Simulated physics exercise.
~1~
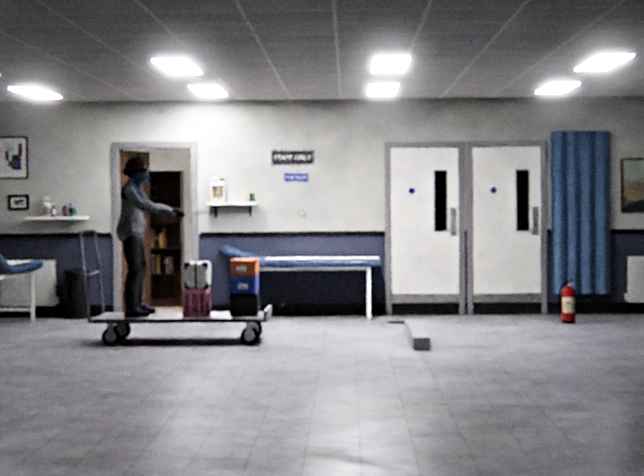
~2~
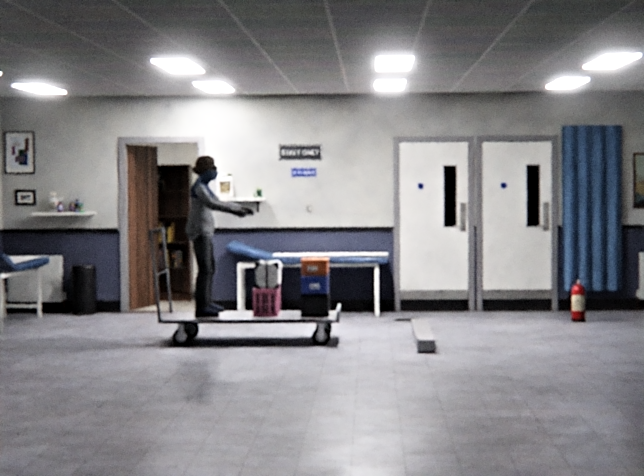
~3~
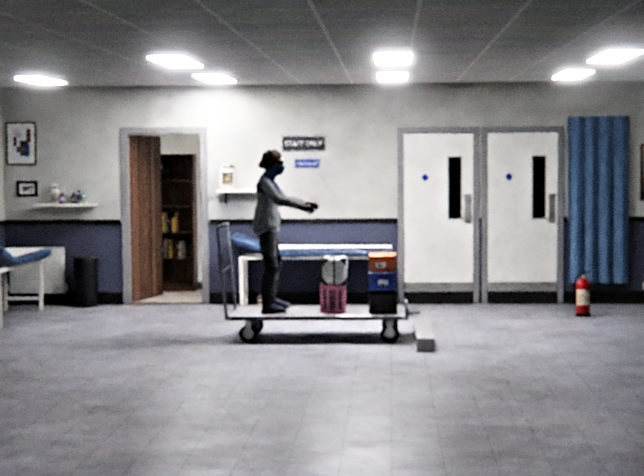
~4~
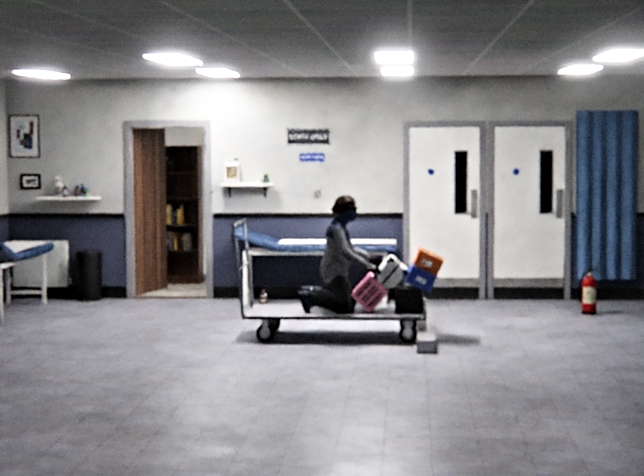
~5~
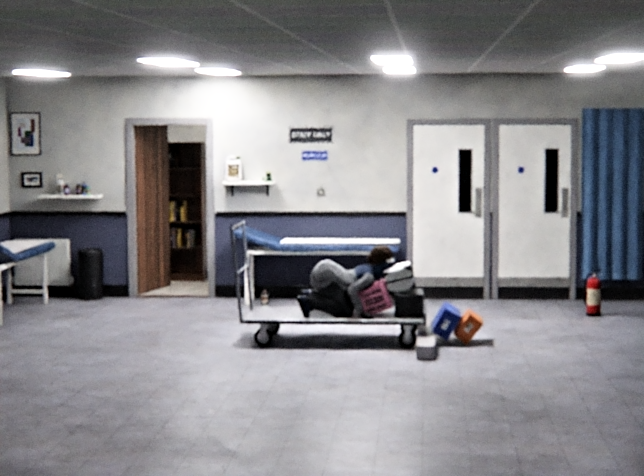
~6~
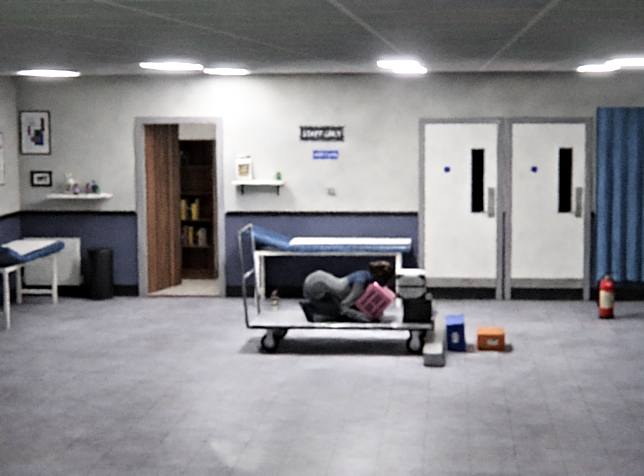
In a clinic room, a trolley halts at a sill, toppling its rider and spilling two totes.
